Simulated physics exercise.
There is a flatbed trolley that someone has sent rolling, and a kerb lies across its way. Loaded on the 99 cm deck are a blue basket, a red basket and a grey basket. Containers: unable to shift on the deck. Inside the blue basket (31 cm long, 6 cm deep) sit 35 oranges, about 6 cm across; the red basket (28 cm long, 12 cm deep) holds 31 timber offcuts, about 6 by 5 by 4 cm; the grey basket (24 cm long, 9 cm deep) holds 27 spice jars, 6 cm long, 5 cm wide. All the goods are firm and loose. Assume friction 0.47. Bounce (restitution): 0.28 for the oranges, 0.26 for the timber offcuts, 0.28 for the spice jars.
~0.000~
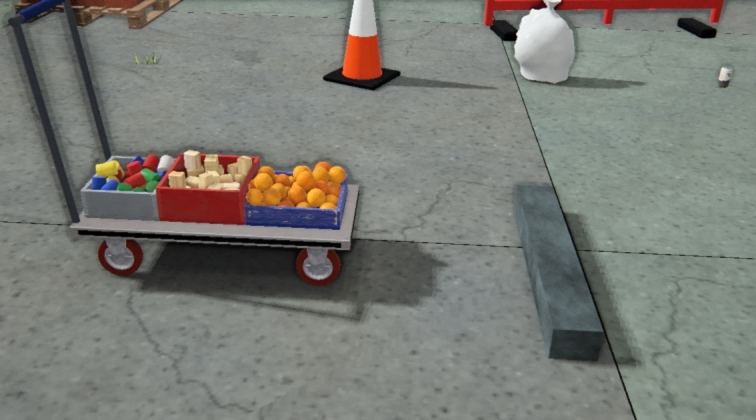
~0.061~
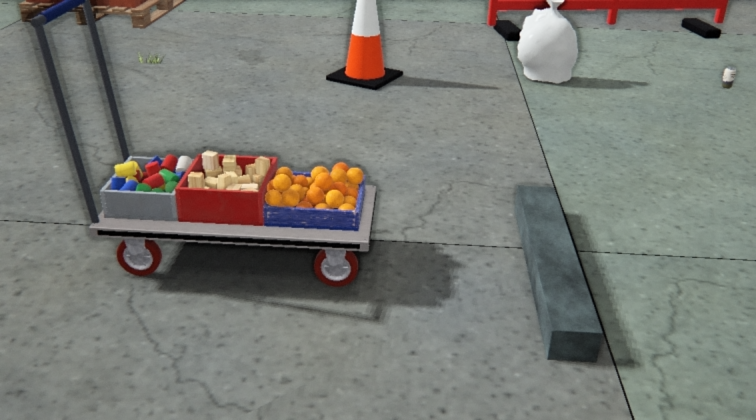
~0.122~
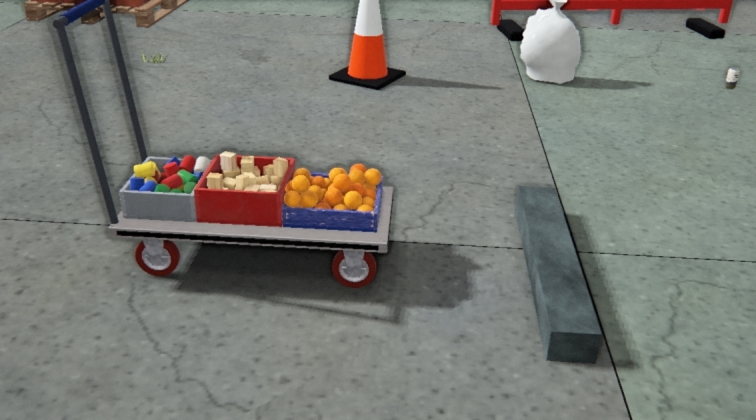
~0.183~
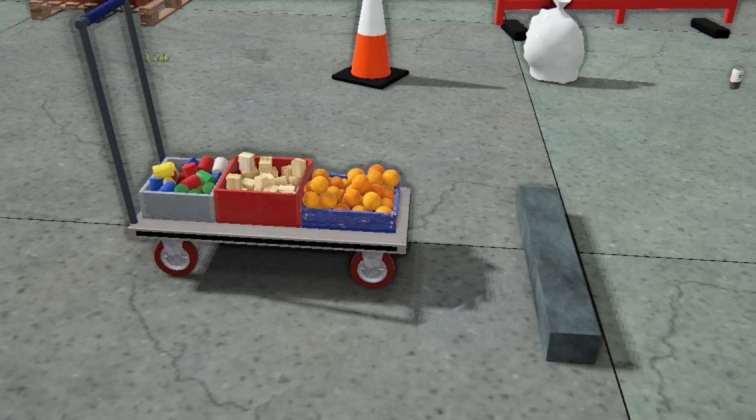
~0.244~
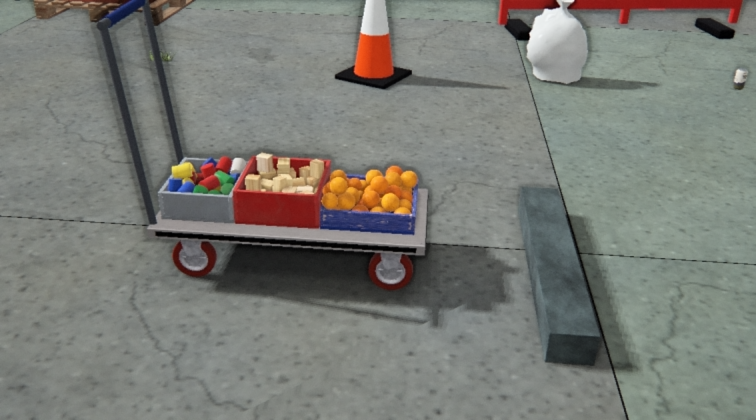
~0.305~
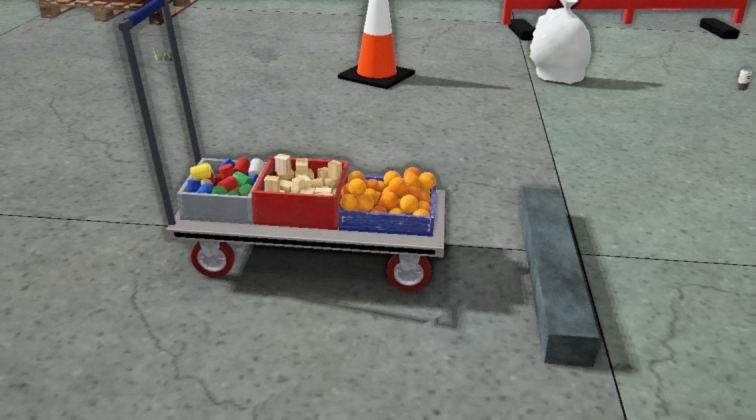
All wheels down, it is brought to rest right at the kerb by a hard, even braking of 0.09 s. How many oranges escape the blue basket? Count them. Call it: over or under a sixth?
Under.
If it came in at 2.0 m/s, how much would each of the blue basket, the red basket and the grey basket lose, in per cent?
Then the blue basket sheds 30 per cent of its load, the red basket 0 per cent, and the grey basket 0 per cent.
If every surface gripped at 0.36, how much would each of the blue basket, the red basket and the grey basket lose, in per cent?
You'd see blue basket shed 10 percent, red basket shed 0 percent, and grey basket shed 0 percent.
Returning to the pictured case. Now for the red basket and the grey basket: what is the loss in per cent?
Red basket: 0 %; grey basket: 0 %.
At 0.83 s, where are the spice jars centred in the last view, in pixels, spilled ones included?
Roughly at (332, 194).
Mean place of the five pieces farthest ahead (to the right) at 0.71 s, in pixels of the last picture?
Around pixel (528, 206).
After 0.61 s, the brake bites.
After 0.71 s, 0 of 35 out of the blue basket, 0 of 31 out of the red basket and 0 of 27 out of the grey basket.
After 0.83 s, 1 of 35 out of the blue basket, 0 of 31 out of the red basket and 0 of 27 out of the grey basket.
After 1.06 s, 3 of 35 out of the blue basket, 0 of 31 out of the red basket and 0 of 27 out of the grey basket.
Outcome (at 1.57 s), 3 of 35 out of the blue basket, 0 of 31 out of the red basket and 0 of 27 out of the grey basket. Asked share, 3 of 35, 9 per cent.
